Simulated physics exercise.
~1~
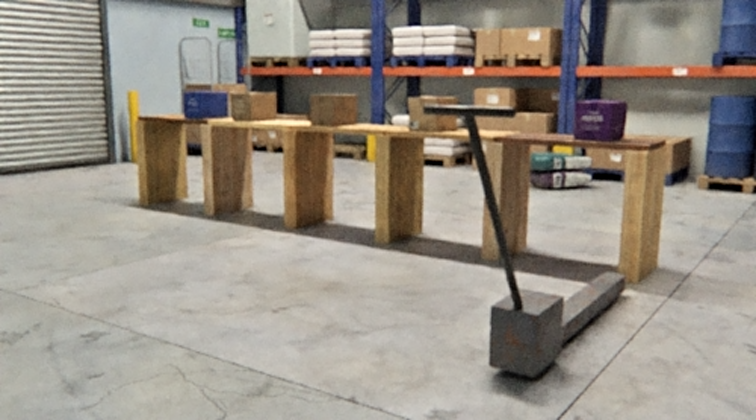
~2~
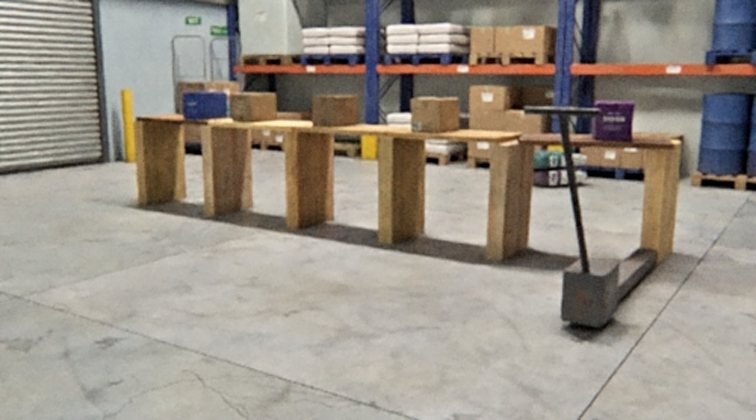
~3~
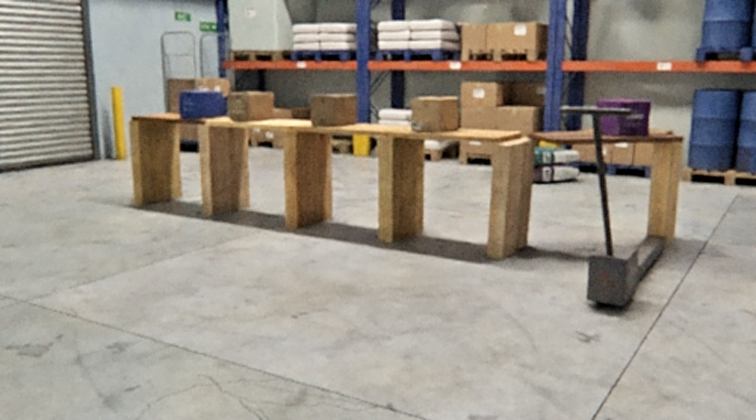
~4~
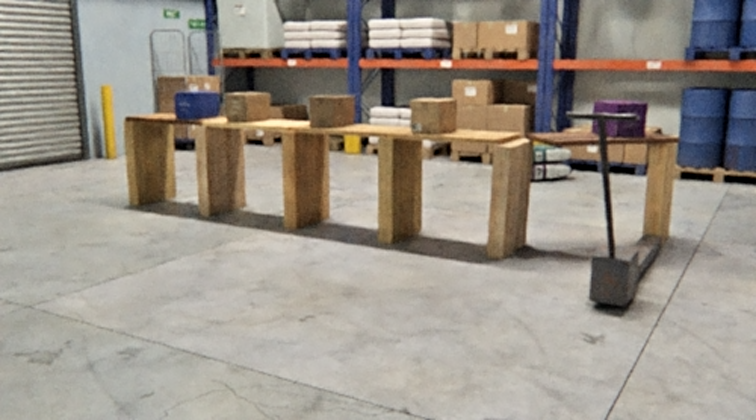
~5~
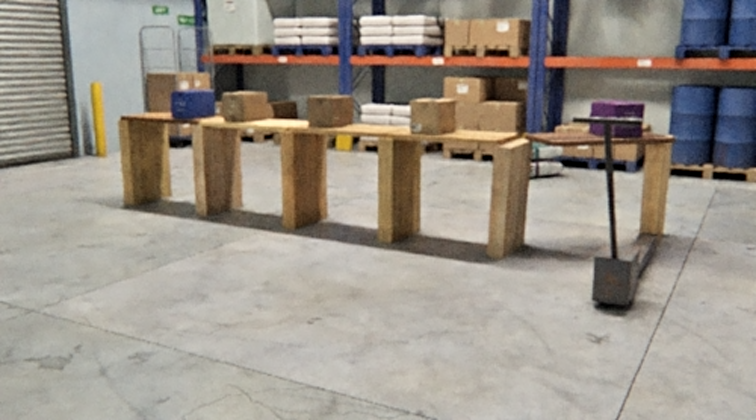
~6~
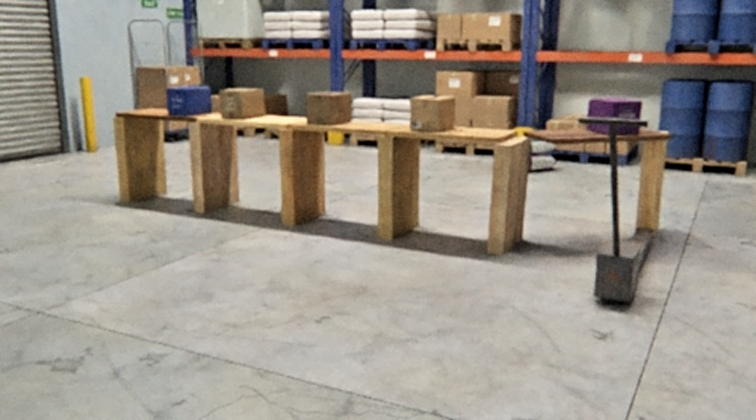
In a store room, a narrow floor jack pushes in at the right end of a long, low shelf of boards on timber uprights, shifting that end slightly, then rests; the shelf stays standing with the blue and purple cartons still on top.
